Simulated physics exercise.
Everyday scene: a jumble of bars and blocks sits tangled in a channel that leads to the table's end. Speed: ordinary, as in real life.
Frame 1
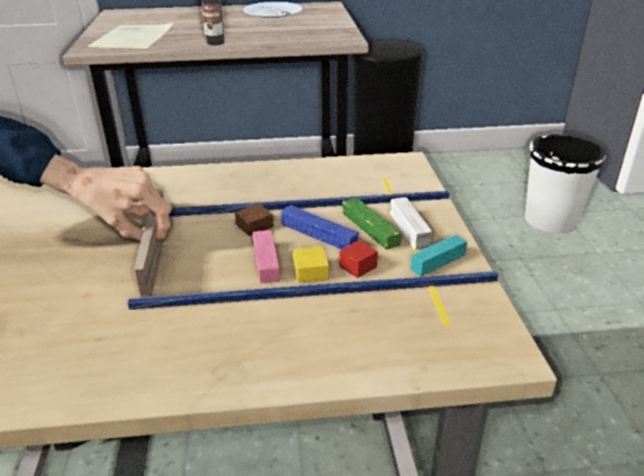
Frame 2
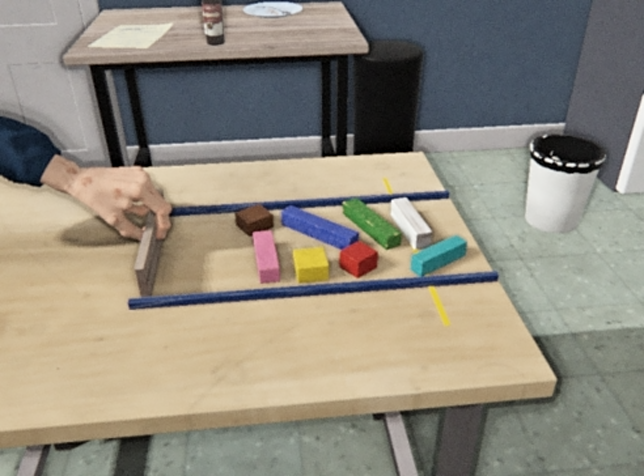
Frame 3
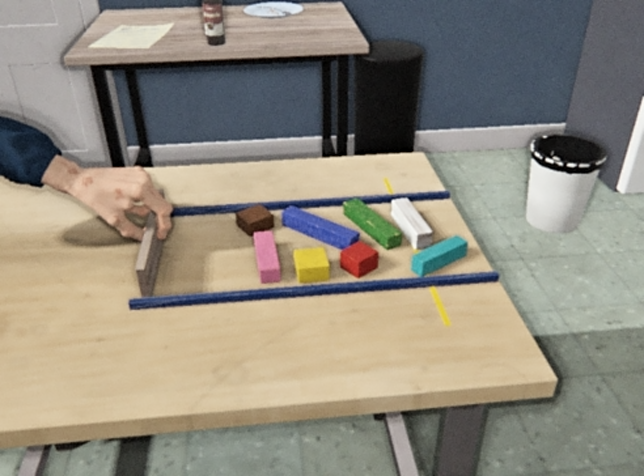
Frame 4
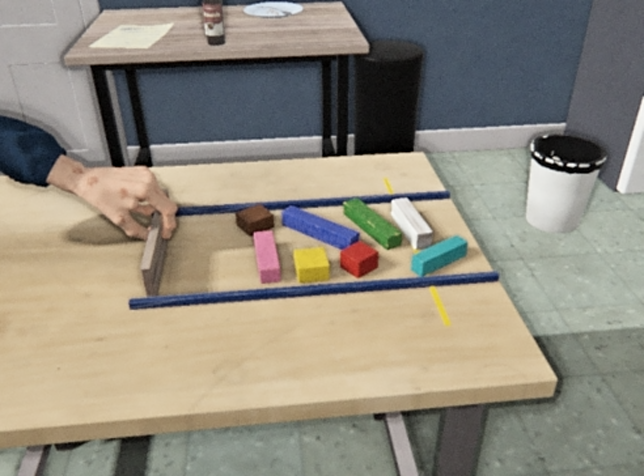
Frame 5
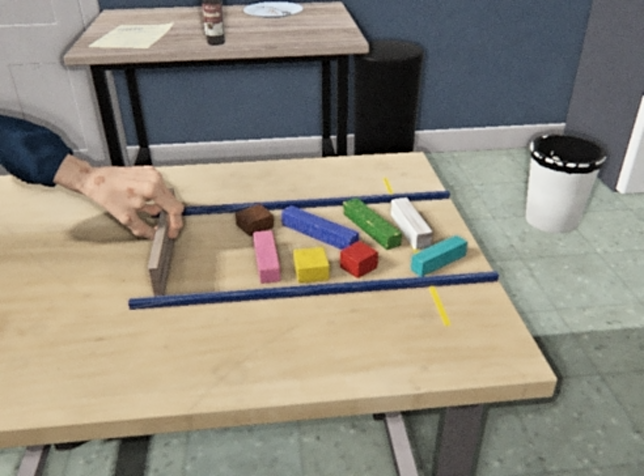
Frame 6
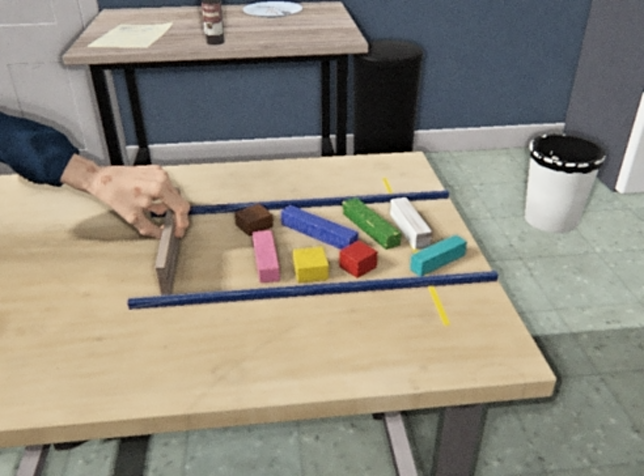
A hand slid an upright board slowly a short way to the right between two blue rails on a wooden table, while the jumble of colored bars and blocks ahead of it stayed still.
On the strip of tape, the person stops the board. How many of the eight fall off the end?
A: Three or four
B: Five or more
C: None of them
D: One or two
The answer is D.
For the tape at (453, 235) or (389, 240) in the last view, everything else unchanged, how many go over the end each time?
Counts per try: 6 and 1.
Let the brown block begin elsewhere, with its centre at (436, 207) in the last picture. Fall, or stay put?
Note - brown block not retained.
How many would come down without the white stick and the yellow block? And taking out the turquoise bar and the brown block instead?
You'd count 0 the first time and 0 the second time.
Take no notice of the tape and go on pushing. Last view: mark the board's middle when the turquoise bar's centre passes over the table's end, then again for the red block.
The turquoise bar gives roughly (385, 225), the red block roughly (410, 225).
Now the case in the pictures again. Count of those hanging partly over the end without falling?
That adds up to 2.
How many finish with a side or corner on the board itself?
That comes to 2.
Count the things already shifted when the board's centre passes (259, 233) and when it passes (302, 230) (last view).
Moved so far: 3, later 5.
Soon after, none off yet; turquoise bar at rest near (439, 255); white stick at rest near (410, 223); green bar at rest near (371, 223).
Then, none off yet; turquoise bar moved a little near (453, 254); white stick at rest near (411, 223); green bar moved a little near (390, 221).
At rest, the number that fall off is one or two; fallen, white stick and turquoise bar.
